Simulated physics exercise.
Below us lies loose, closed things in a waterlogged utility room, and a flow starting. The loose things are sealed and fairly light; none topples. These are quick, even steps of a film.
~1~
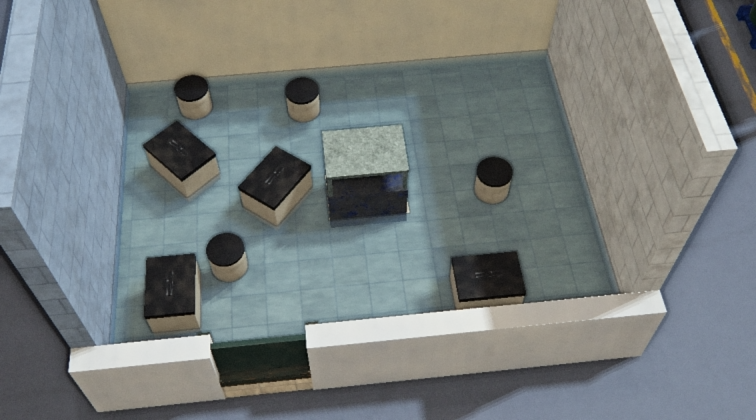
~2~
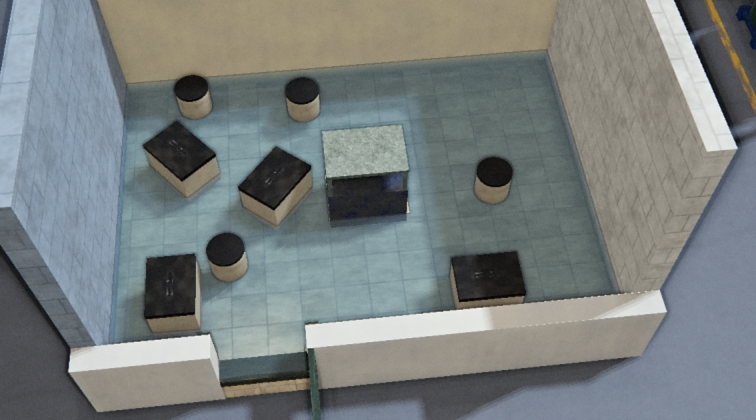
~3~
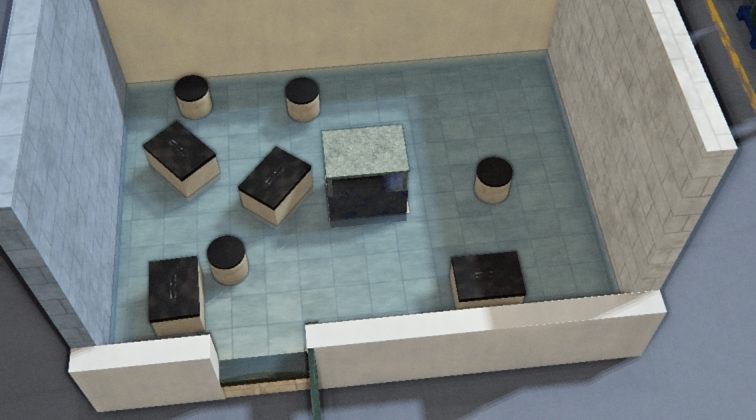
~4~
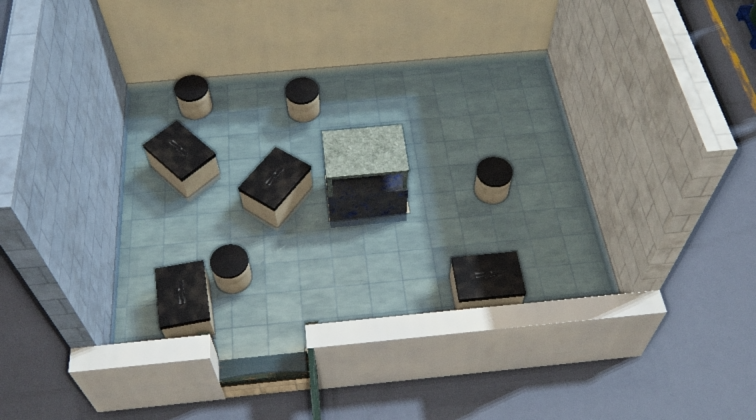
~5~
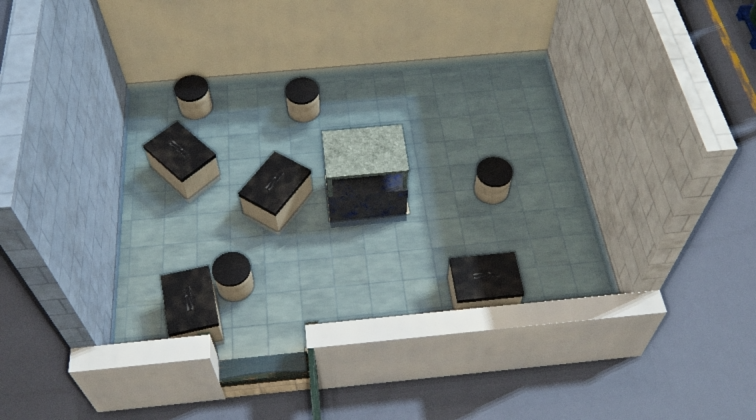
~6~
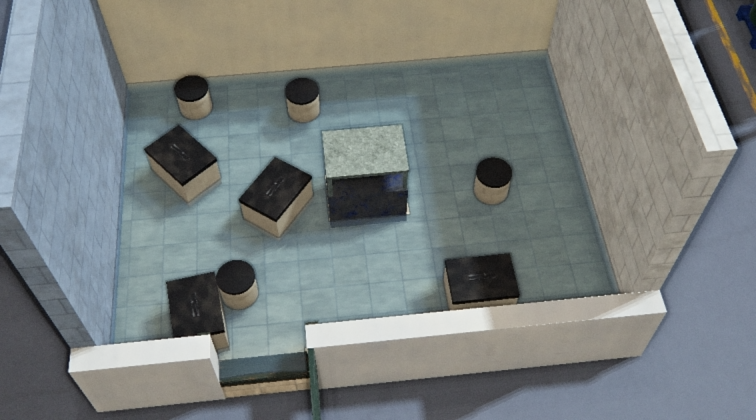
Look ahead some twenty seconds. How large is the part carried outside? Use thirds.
Share: From one to two thirds.
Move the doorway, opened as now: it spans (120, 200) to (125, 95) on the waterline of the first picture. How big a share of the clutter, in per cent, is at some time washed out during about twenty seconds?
Close to 60 %.
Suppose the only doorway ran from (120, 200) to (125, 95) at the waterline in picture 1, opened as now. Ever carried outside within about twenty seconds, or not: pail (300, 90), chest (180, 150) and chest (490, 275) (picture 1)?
In turn: Washed out, yes, still in.
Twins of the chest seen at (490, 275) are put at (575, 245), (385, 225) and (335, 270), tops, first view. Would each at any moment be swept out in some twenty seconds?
In turn: No, carried outside, out.
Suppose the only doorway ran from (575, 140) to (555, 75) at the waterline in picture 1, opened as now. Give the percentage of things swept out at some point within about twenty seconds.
Near 20 in a hundred.
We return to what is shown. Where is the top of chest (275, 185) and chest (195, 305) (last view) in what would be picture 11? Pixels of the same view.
At about (268, 217) and (244, 321).
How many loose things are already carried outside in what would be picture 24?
That makes 2.
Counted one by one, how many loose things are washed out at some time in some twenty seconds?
That makes 3.
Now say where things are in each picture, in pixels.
In the first picture, a chest at (170, 284), afloat; a pail at (225, 249), afloat; 0 of 8 have shifted.
In the second picture, a chest at (170, 284) floats; a pail at (225, 249), afloat; 0 of 8 have shifted.
In the third picture, a chest at (173, 287) floats, close to its start; a pail at (226, 252) floats; 0 of 8 have shifted.
In the fourth picture, a chest at (182, 293) floats, close to its start; a pail at (229, 261) floats, close to its start; 2 of 8 have shifted.
In the fifth picture, a chest at (189, 299) floats, close to its start; a pail at (231, 268) floats, close to its start; 2 of 8 have shifted.
In the sixth picture, a chest at (195, 305), afloat, close to its start; a pail at (235, 276) floats, close to its start; 4 of 8 have shifted.
A moment on, 1 of 8 are out; 7 afloat.
Next, 2 of 8 are out; 6 afloat.
Later, 3 of 8 are out; 4 afloat.
In the end, 3 of 8 are out; 3 afloat.
